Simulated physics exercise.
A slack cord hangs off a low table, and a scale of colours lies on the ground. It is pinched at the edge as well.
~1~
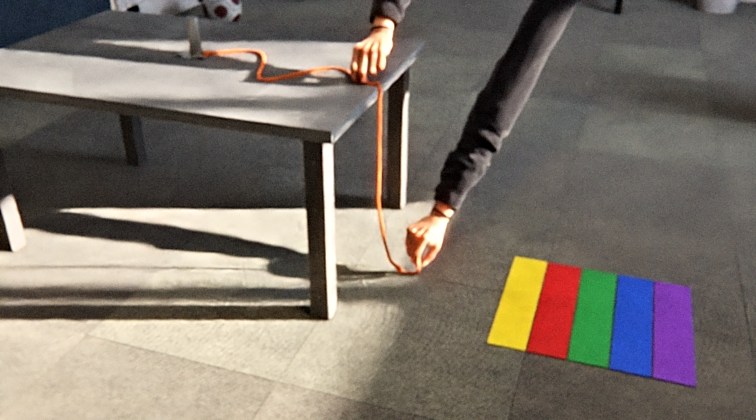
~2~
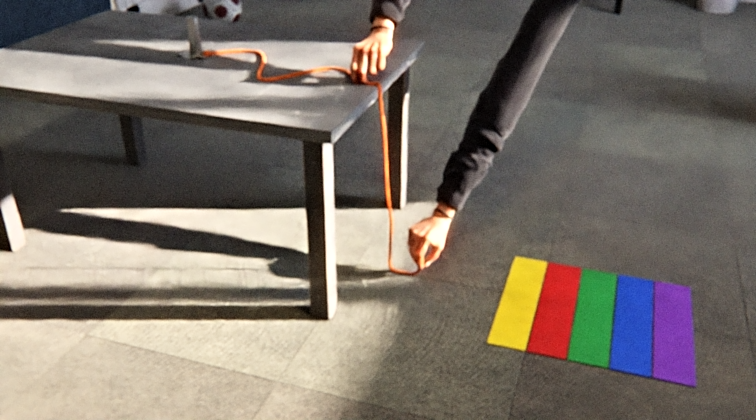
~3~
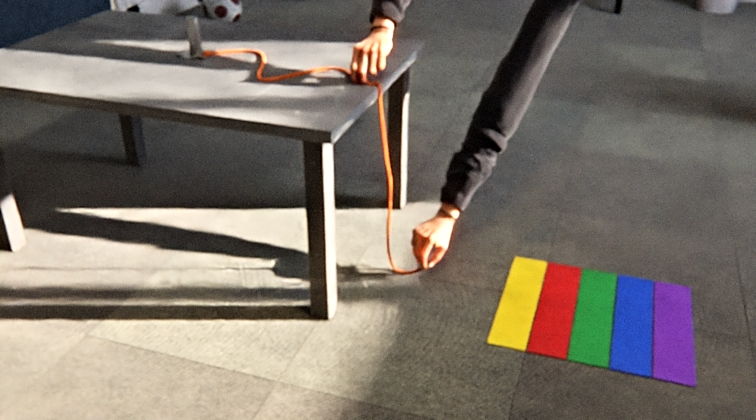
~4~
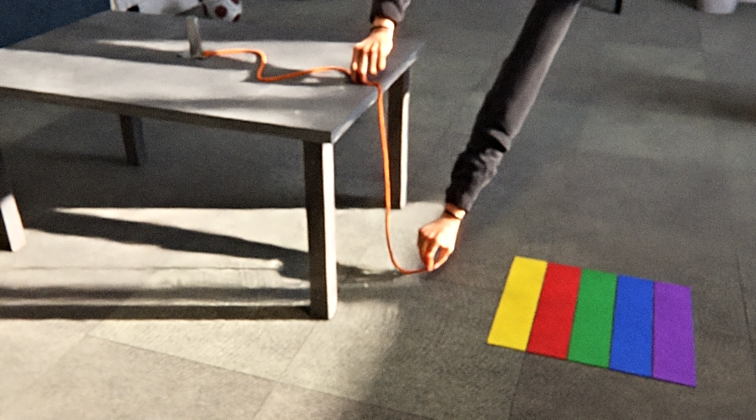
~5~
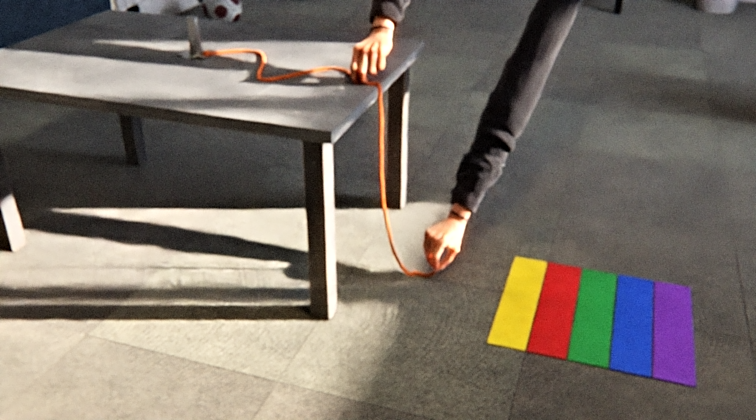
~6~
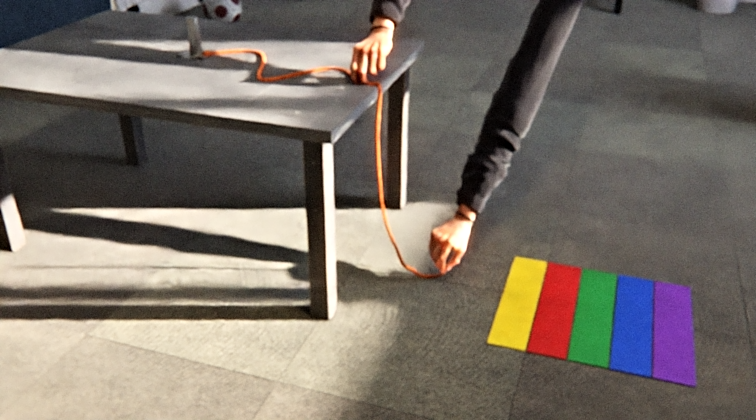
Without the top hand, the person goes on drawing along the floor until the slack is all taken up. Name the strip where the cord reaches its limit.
Purple.
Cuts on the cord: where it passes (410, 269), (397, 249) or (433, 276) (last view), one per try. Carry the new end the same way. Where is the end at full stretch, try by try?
Try by try: (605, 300), (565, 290) and (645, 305).
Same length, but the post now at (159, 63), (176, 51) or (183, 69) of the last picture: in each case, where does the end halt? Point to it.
First (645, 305), then (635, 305), and last (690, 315).
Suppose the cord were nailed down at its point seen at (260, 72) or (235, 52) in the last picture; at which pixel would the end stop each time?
Try by try: (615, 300), (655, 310).
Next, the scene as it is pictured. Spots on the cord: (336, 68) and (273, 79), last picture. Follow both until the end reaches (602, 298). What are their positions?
Approx. (388, 109); approx. (337, 77).
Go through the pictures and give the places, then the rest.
In the first frame, end (420, 264); yellow (511, 329); red (550, 337); green (590, 345); blue (631, 353); purple (674, 362).
In the second frame, end (423, 264); cord through (245, 51) (260, 72) (321, 69) (376, 86) (386, 171) (390, 243).
In the third frame, end (427, 265).
In the fourth frame, end (433, 266); cord through (245, 51) (260, 72) (321, 69) (376, 86) (386, 171) (388, 243).
In the fifth frame, end (439, 267).
In the sixth frame, end (445, 268); cord through (245, 51) (260, 72) (321, 69) (376, 86) (379, 170) (394, 243).
A little later, end near (602, 298); over green.
Next, end near (645, 306); over blue.
When it is tight, end near (670, 310); over purple. It halts on the purple strip.
